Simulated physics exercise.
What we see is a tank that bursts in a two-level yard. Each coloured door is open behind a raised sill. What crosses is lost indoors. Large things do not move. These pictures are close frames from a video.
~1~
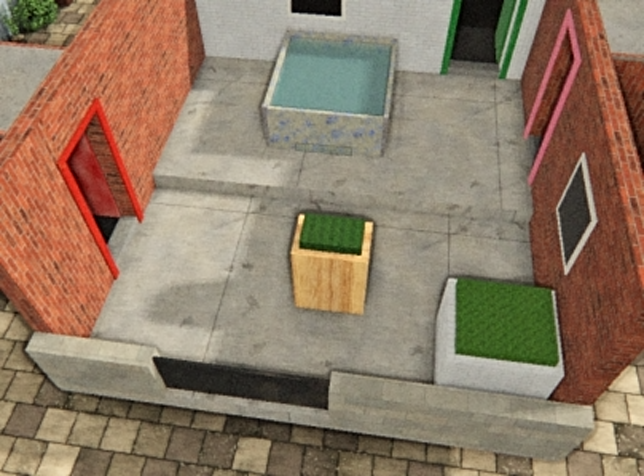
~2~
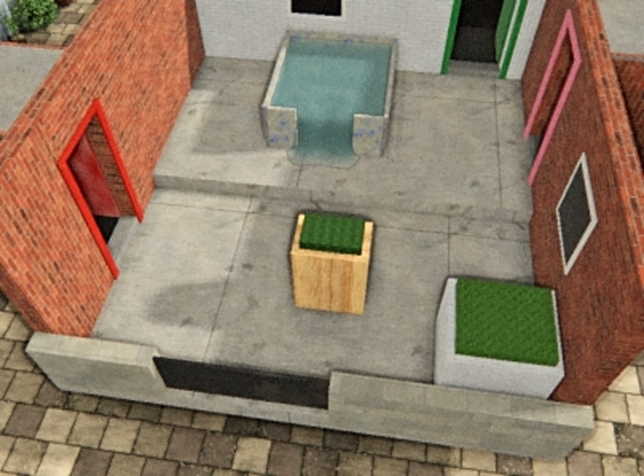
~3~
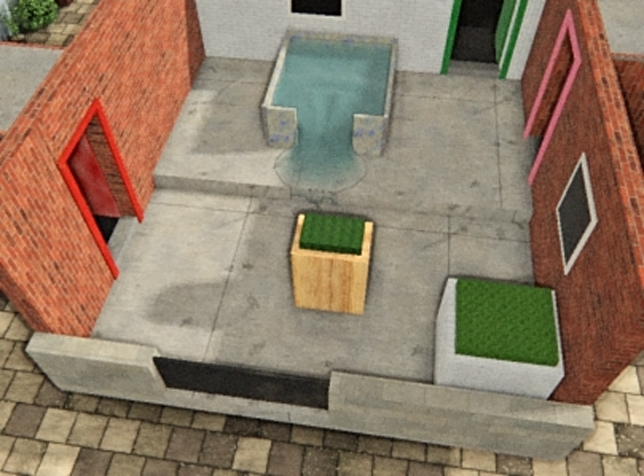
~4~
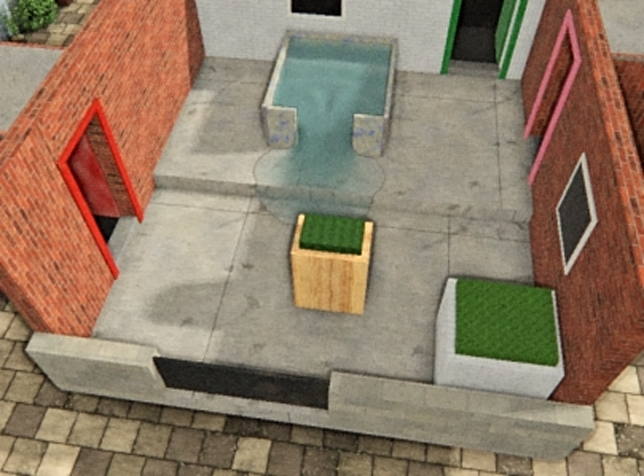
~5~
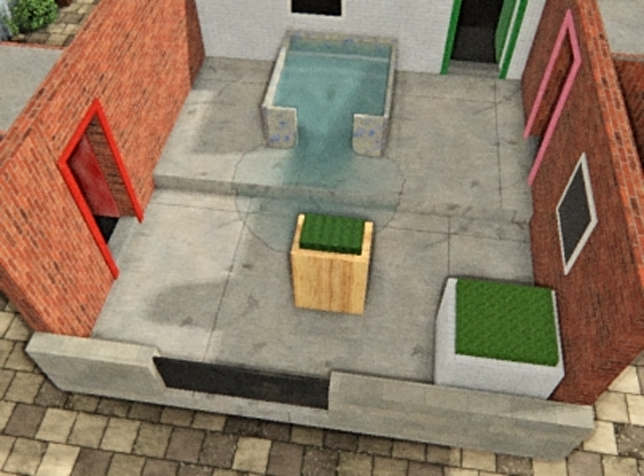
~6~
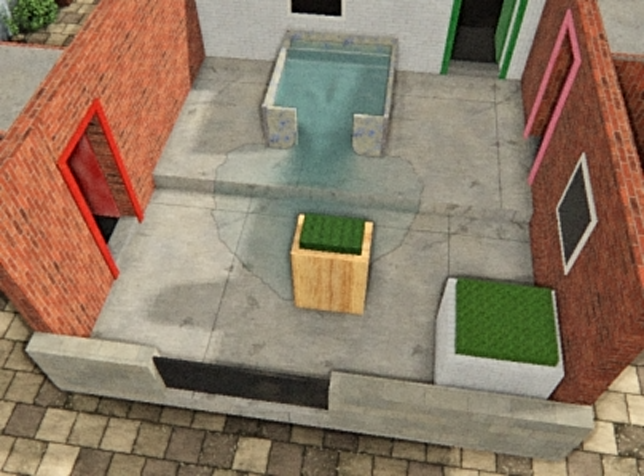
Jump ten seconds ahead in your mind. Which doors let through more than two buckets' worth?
The pink door never exceeds two buckets. The red door never exceeds two buckets. The green door never exceeds two buckets.
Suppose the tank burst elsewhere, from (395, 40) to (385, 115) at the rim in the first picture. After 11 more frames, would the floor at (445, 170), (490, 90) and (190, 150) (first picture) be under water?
Sequence of results: Reached by the flood, reached by the flood, missed by the flood.
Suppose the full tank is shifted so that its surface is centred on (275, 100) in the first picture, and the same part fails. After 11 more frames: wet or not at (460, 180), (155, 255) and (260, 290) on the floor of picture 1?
The three spots read left dry, swamped, swamped.
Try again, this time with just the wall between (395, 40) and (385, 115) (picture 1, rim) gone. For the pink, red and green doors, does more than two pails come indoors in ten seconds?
One by one: Pink door ends up above; red door ends up below; green door ends up above.
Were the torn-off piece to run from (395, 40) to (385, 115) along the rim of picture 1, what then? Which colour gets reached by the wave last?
Call it the door marked red.
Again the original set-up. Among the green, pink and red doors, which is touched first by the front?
Result: The red one.
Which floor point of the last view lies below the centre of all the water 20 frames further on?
The balance point is around (308, 216).
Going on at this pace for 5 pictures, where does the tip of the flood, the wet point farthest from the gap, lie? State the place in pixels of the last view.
Roughly at (176, 376).
A moment on, water covers 35 % of the floor; the pink door not reached, the red door not reached, the green door not reached.
Next, water covers 50 % of the floor; the pink door not reached, the red door wet at the sill, nothing in, the green door not reached.
Then, water covers 55 % of the floor; the pink door not reached, the red door wet at the sill, nothing in, the green door not reached.
Later, water covers 55 % of the floor; the pink door not reached, the red door wet at the sill, nothing in, the green door not reached.
In the end, water covers 55 % of the floor; the pink door not reached, the red door under two buckets in, the green door not reached.
